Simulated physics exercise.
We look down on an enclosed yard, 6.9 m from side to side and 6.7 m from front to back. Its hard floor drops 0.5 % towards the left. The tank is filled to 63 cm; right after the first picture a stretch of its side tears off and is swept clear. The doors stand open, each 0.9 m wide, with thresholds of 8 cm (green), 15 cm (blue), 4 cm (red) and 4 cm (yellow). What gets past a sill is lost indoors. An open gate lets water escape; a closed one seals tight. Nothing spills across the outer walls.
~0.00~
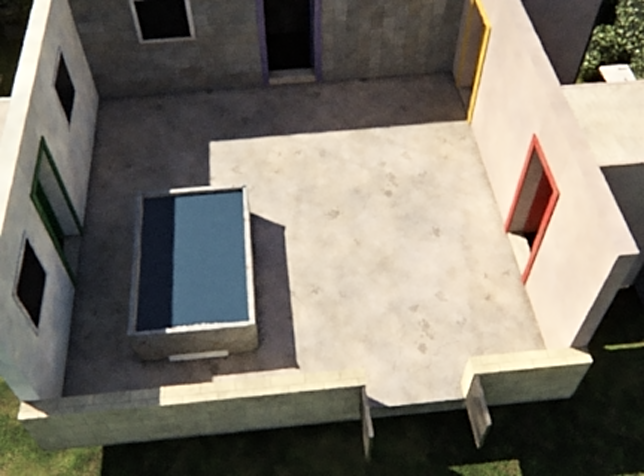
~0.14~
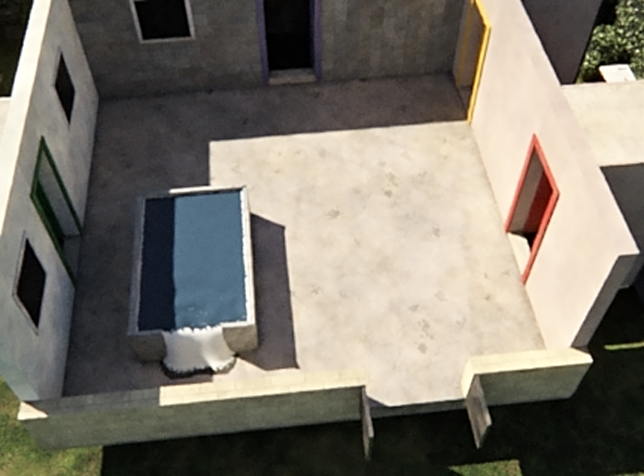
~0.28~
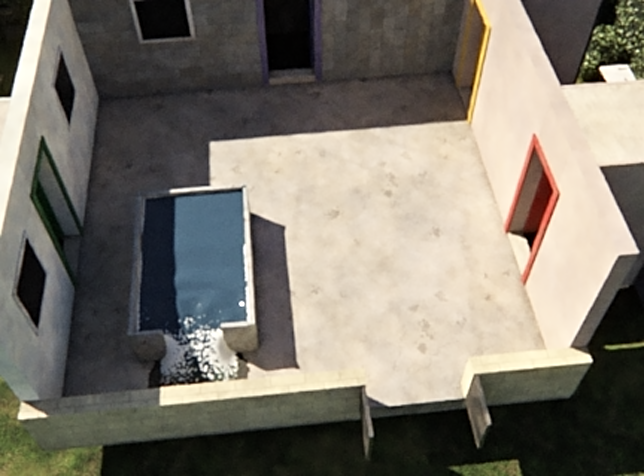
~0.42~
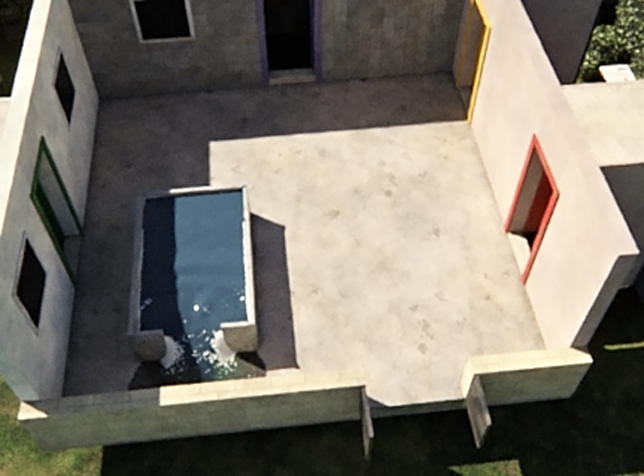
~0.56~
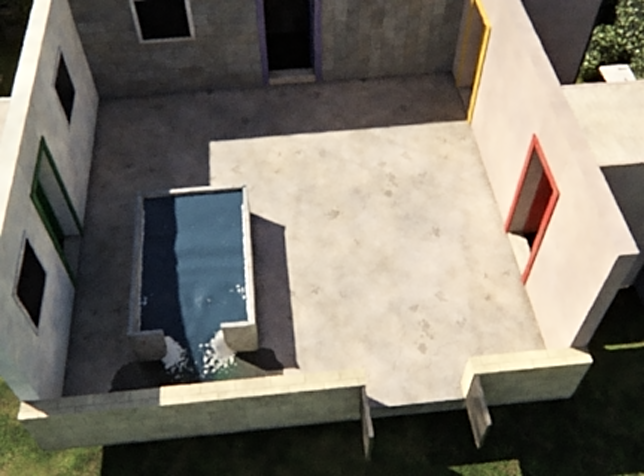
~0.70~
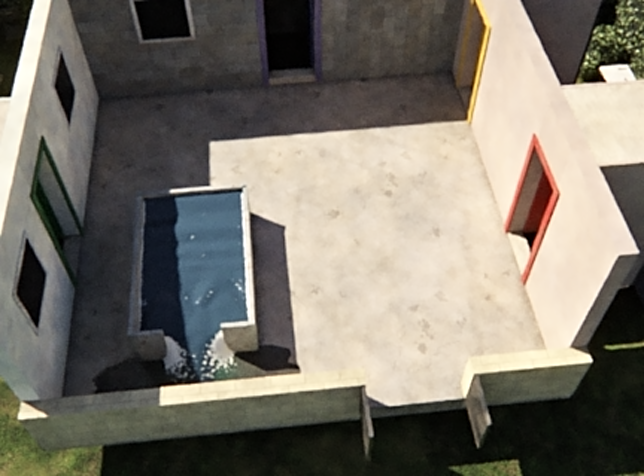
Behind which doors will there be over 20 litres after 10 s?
Door by door: At the green door it does not reach the limit; at the blue door it does not reach the limit; at the red door it passes the limit; at the yellow door it keeps below the limit.
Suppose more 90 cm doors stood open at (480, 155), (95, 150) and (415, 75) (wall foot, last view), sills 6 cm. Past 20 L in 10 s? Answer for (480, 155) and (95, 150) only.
In turn: Below, below.
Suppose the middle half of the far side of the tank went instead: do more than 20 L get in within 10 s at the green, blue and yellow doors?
Then: Green below, blue not over, yellow above.
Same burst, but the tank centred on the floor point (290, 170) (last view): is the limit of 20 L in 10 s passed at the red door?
Against that limit: Red not over.
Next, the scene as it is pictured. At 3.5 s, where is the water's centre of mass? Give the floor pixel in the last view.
At about (224, 300).
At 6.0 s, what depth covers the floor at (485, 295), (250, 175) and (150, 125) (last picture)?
Roughly 8, 0 and 7 cm, in turn.
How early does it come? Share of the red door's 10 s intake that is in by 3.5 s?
Some 20 per cent by then.
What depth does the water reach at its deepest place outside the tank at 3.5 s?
Roughly 28 cm.
After 1.4 s water covers 10 % of the floor and is deepest (48 cm) near (193, 409); green door not reached, blue door not reached, red door not reached, yellow door not reached.
After 2.2 s water covers 30 % of the floor and is deepest (42 cm) near (193, 409); green door 4 cm at the sill, 0 L in, blue door not reached, red door not reached, yellow door not reached.
After 3.5 s water covers 50 % of the floor and is deepest (28 cm) near (73, 422); green door 6 cm at the sill, 0 L in, blue door not reached, red door 11 cm at the sill, 12 L in, yellow door not reached.
After 6.0 s water covers 65 % of the floor and is deepest (20 cm) near (73, 422); green door 5 cm at the sill, 0 L in, blue door 2 cm at the sill, 0 L in, red door 7 cm at the sill, 48 L in, yellow door 3 cm at the sill, 0 L in.
After 10.0 s water covers 90 % of the floor and is deepest (12 cm) near (59, 423); green door 4 cm at the sill, 0 L in, blue door 4 cm at the sill, 0 L in, red door 5 cm at the sill, 63 L in, yellow door 7 cm at the sill, 1 L in.
